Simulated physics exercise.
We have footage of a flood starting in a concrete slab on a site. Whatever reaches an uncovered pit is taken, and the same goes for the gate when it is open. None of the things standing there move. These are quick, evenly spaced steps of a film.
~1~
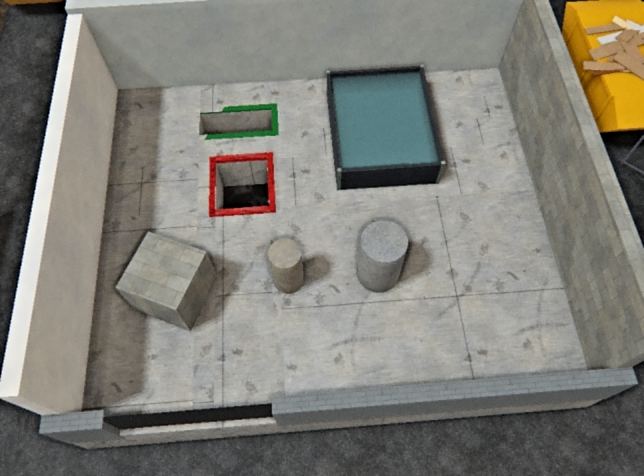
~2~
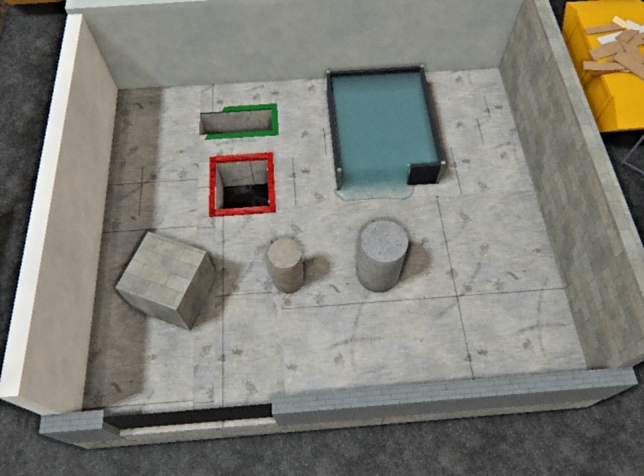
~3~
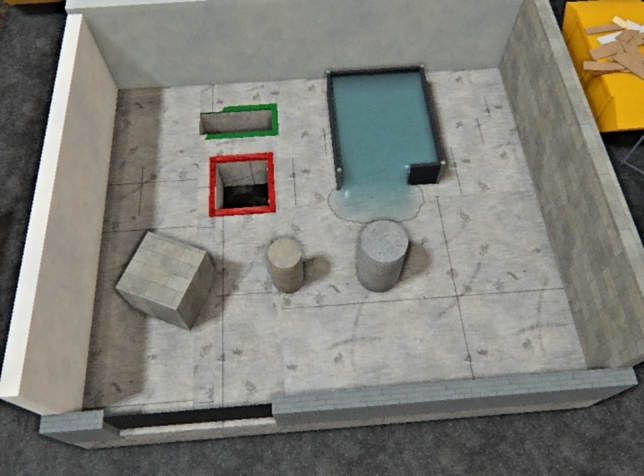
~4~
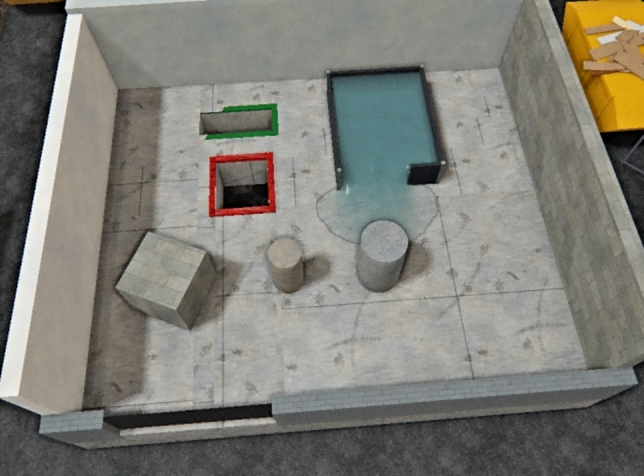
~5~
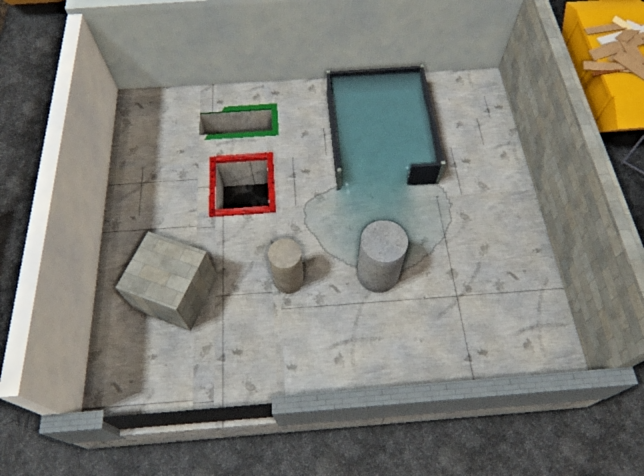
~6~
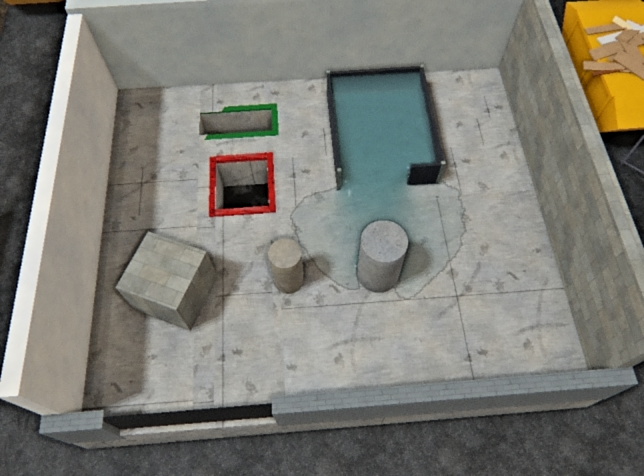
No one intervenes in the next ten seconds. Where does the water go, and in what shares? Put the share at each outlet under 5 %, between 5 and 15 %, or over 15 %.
Outcome: The gate claims a light share - short of five per cent; the red pit claims a light share - short of five per cent; the green pit claims a light share - short of five per cent.
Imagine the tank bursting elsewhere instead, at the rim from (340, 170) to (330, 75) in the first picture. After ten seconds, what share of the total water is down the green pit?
In percent, green takes 40.
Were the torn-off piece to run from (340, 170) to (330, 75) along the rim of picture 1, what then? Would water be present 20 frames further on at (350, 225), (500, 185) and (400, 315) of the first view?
In turn: No water, free of water, clear.
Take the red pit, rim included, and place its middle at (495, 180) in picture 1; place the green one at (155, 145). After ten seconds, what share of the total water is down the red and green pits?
Of everything, red catches 4 per cent while green catches 4 per cent.
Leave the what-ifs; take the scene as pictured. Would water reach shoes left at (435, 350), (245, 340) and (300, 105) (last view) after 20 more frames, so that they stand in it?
Soaked, soaked, spared.
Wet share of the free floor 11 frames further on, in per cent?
35 %.
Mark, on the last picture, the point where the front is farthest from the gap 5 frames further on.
Close to (441, 392).
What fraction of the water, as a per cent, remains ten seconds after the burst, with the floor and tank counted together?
Around 100 parts in a hundred.
A moment on, water covers 20 % of the floor; the gate 0 %, the red pit 0 %, the green pit 0 %.
Next, water covers 35 % of the floor; the gate 0 %, the red pit 0 %, the green pit 0 %.
Then, water covers 45 % of the floor; the gate 0 %, the red pit 0 %, the green pit 0 %.
Later, water covers 65 % of the floor; the gate 0 %, the red pit 0 %, the green pit 0 %.
In the end, water covers 90 % of the floor; the gate 0 %, the red pit 0 %, the green pit 1 %.
